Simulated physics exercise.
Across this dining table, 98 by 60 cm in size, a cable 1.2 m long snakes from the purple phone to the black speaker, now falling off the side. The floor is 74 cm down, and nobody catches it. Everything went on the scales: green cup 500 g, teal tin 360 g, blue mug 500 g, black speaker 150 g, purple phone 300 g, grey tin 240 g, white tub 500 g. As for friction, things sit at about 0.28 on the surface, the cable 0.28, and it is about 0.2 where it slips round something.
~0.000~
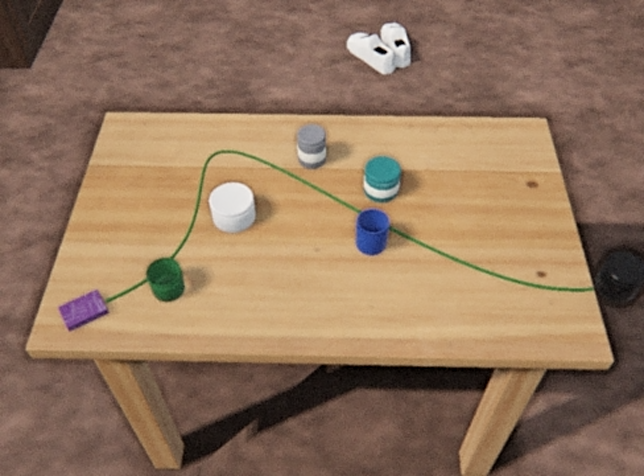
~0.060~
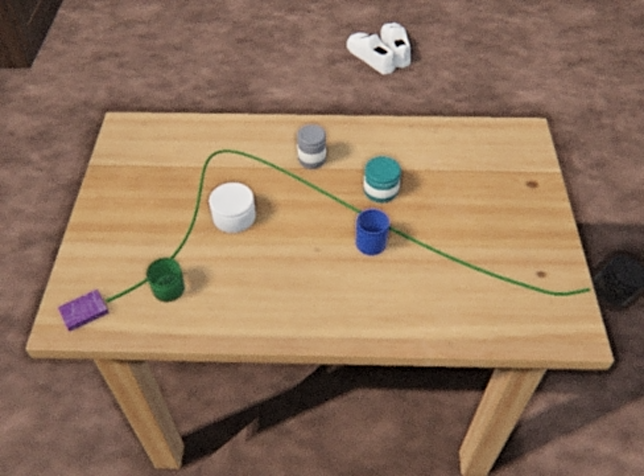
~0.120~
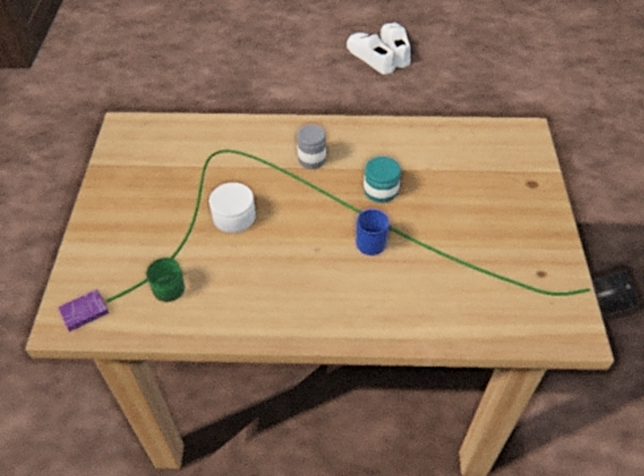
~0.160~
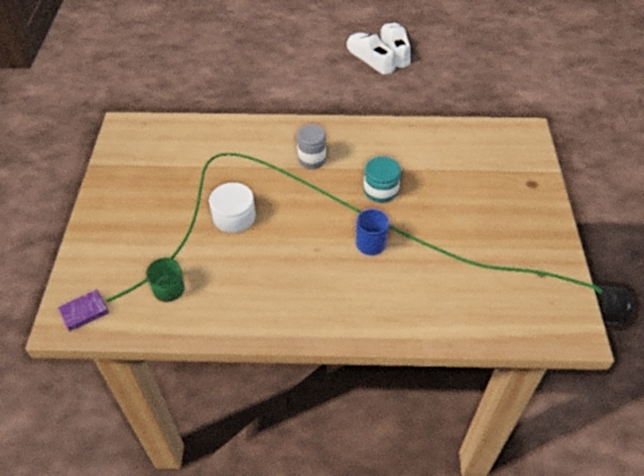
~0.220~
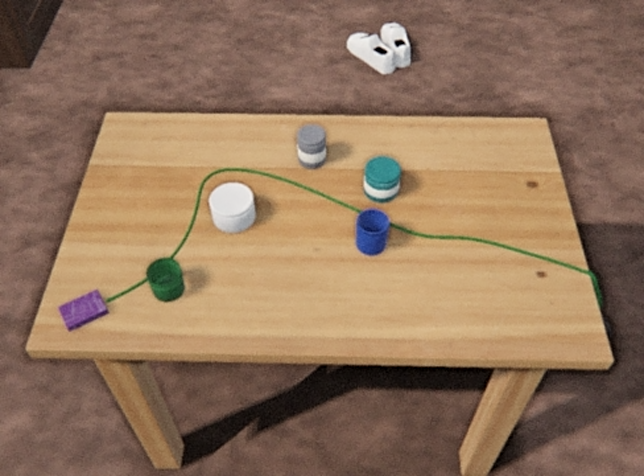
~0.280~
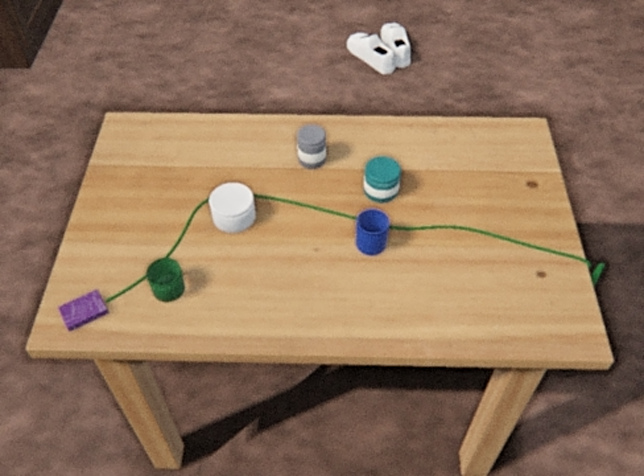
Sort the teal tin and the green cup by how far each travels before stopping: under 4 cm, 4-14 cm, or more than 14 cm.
Teal tin: Under 4 cm, green cup: Under 4 cm.
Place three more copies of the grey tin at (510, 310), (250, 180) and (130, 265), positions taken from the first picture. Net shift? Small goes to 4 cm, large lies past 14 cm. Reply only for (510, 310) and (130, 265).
The first would move just a bit, and the second would move just a bit.
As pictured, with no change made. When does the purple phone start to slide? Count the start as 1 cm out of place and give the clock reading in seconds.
For the purple phone, 0.36 seconds.
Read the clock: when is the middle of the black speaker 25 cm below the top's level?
The clock reads 0.30 s at that moment.
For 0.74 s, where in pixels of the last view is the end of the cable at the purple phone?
Roughly at pixel (163, 259).
By 0.5 s, the cable's tail end at (128, 266); black speaker over the edge, purple phone 8 cm off its start, white tub 4 cm off its start.
By 0.7 s, the cable's tail end at (163, 259); black speaker over the edge, purple phone 13 cm off its start, white tub 4 cm off its start.
By 1.0 s, the cable's tail end at (175, 250); black speaker over the edge, purple phone 15 cm off its start at (155, 257), white tub 4 cm off its start at (239, 212).
By 1.2 s, the cable's tail end at (185, 243); purple phone 18 cm off its start, black speaker over the edge, white tub 4 cm off its start.
By 2.4 s, the cable's tail end at (192, 238); teal tin 0 cm off its start at (383, 168), green cup 0 cm off its start at (163, 271), purple phone 19 cm off its start at (174, 245), black speaker over the edge.
